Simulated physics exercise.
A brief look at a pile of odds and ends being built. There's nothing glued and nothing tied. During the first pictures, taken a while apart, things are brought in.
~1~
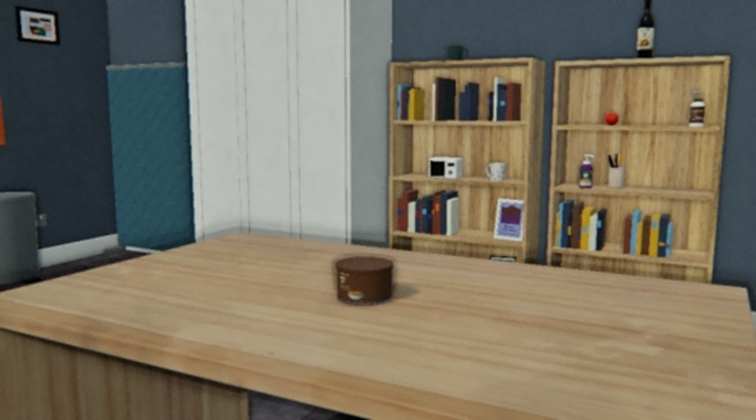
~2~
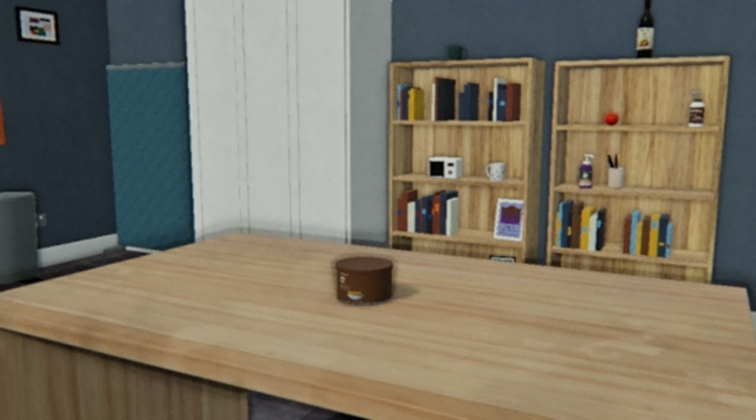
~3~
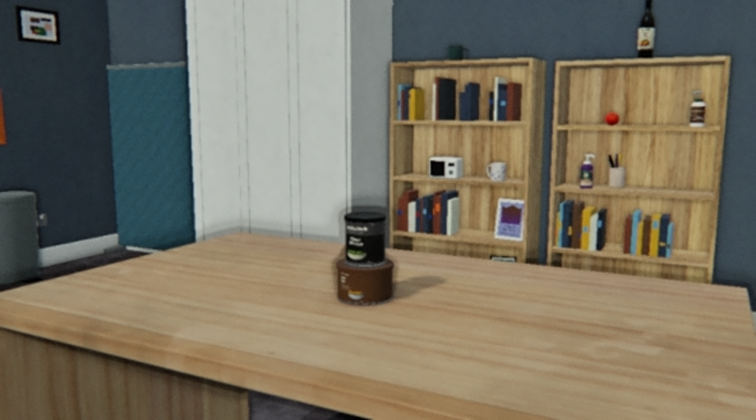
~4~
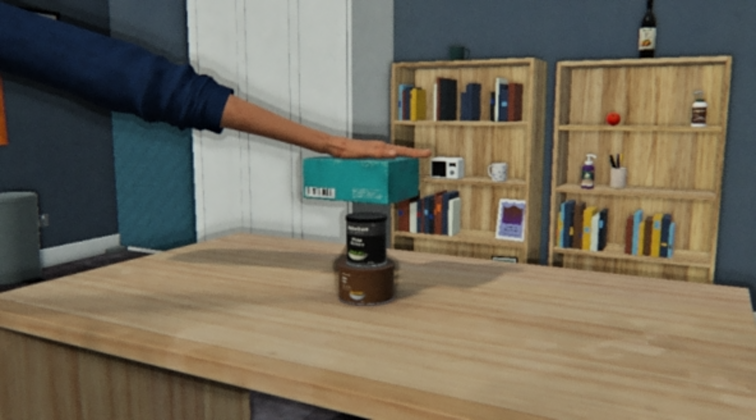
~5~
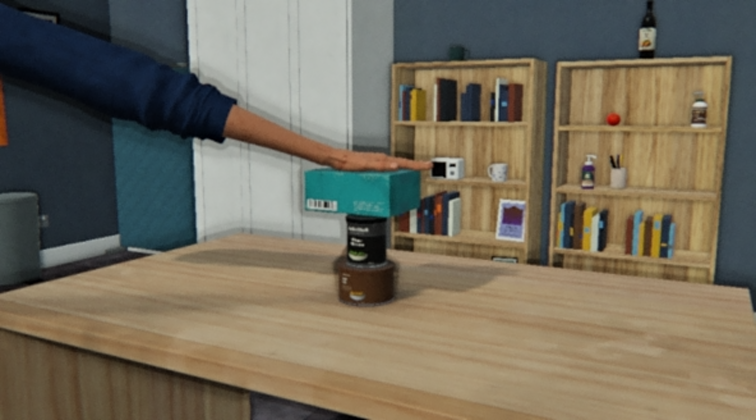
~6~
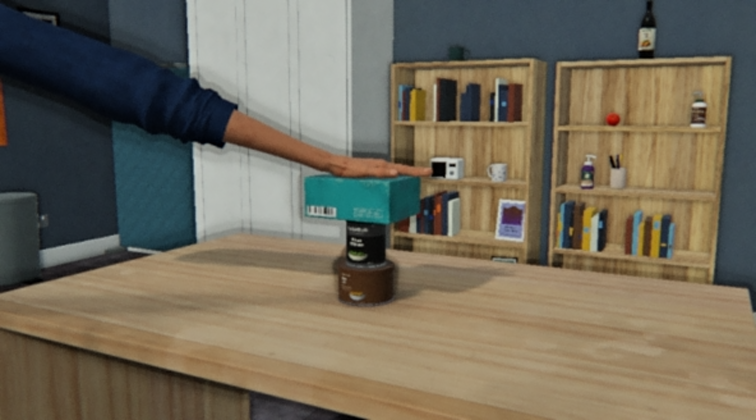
A dark jar appeared on top of a brown tub on the wooden table, and then an arm in a blue sleeve lowered a turquoise box onto the jar, keeping its hand on top.
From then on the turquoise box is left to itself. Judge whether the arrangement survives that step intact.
It survives intact.
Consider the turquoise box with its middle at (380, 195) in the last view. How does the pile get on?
Afterwards the pile remains stable.
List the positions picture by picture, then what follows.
In the first frame, the last thing is not in view yet; brown tub (365, 280).
In the second frame, the last thing is not in view yet; brown tub (364, 280).
In the third frame, the last thing is not in view yet; brown tub (365, 280).
The fourth frame shows coming down; turquoise box (362, 177); brown tub (366, 281).
The fifth frame shows coming down; turquoise box (363, 189); brown tub (366, 281).
The sixth frame shows set down, still held; turquoise box (363, 196); brown tub (366, 281).
Then, 0.20 s past the last view, nothing moves.
Then, 0.50 s past the last view, turquoise box resting near (363, 196).
Finally, all 3 still in place. Final places as the last picture's camera would see them, turquoise box near (363, 196). The pile holds.
